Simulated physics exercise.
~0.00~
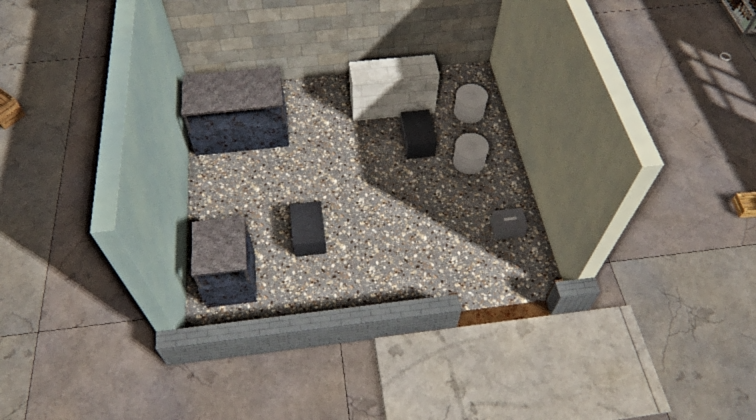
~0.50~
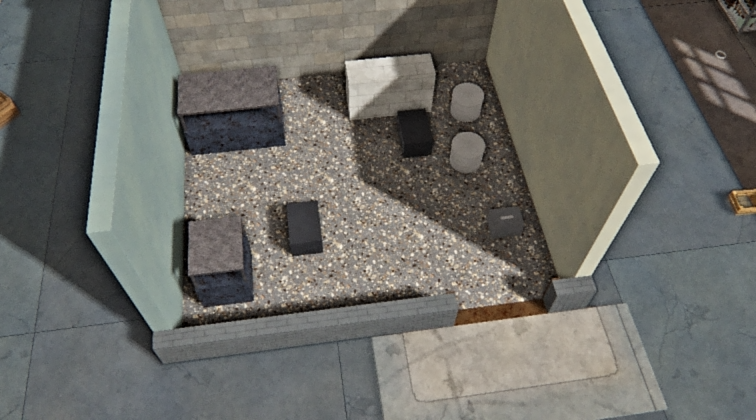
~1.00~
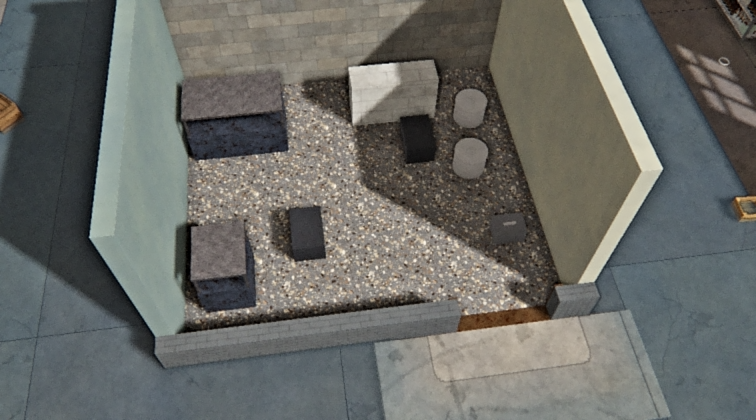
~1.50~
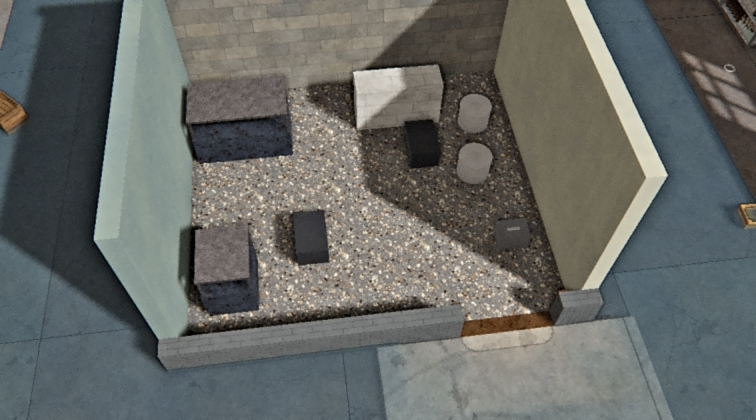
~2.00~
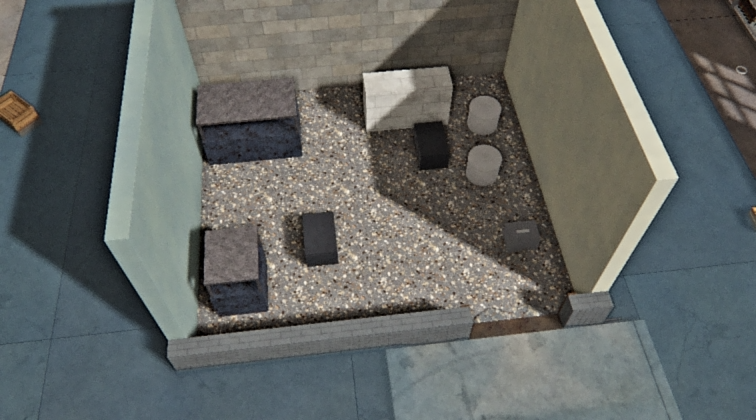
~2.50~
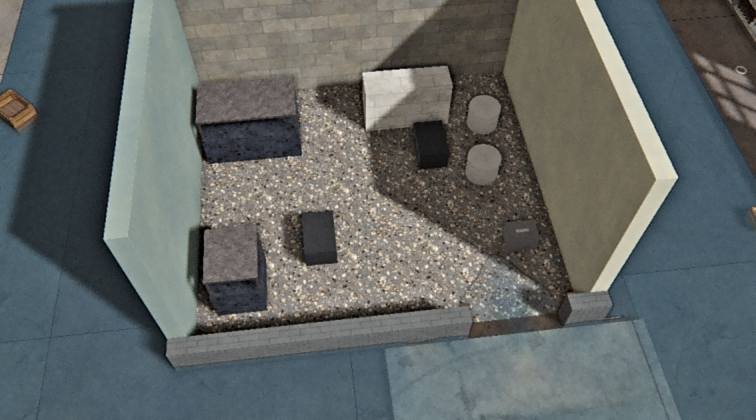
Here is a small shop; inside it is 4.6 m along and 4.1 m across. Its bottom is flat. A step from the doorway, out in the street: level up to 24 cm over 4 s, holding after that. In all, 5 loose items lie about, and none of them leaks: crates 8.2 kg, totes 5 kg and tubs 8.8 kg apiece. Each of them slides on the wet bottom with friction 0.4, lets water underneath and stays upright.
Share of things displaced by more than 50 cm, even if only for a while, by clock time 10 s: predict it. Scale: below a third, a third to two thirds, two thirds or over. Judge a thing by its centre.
Prediction: A high fraction.
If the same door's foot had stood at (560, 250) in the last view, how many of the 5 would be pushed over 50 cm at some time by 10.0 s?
Then 2 of them would.
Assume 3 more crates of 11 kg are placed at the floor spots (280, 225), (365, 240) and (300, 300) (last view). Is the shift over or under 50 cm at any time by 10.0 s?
One by one, in that order: Below it, below it, below it.
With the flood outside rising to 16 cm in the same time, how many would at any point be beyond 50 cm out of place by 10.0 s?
The count would be 4.
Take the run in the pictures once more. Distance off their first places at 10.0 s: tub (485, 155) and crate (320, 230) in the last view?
Respectively 250 and 5 centimetres.
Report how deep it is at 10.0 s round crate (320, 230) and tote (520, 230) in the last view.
Close to 3 and 16 centimetres.
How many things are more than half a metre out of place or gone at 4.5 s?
The count is 1.
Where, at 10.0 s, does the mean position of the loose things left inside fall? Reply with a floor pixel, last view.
The centre sits near (337, 154).
After 3.5 s 0 of 5 are over 50 cm from their spots; 0 afloat.
After 4.5 s 1 of 5 are over 50 cm from their spots; 0 afloat.
After 7.0 s 4 of 5 are over 50 cm from their spots; 4 afloat.
After 10.0 s 4 of 5 are over 50 cm from their spots, and 4 have been at some point; 4 afloat.
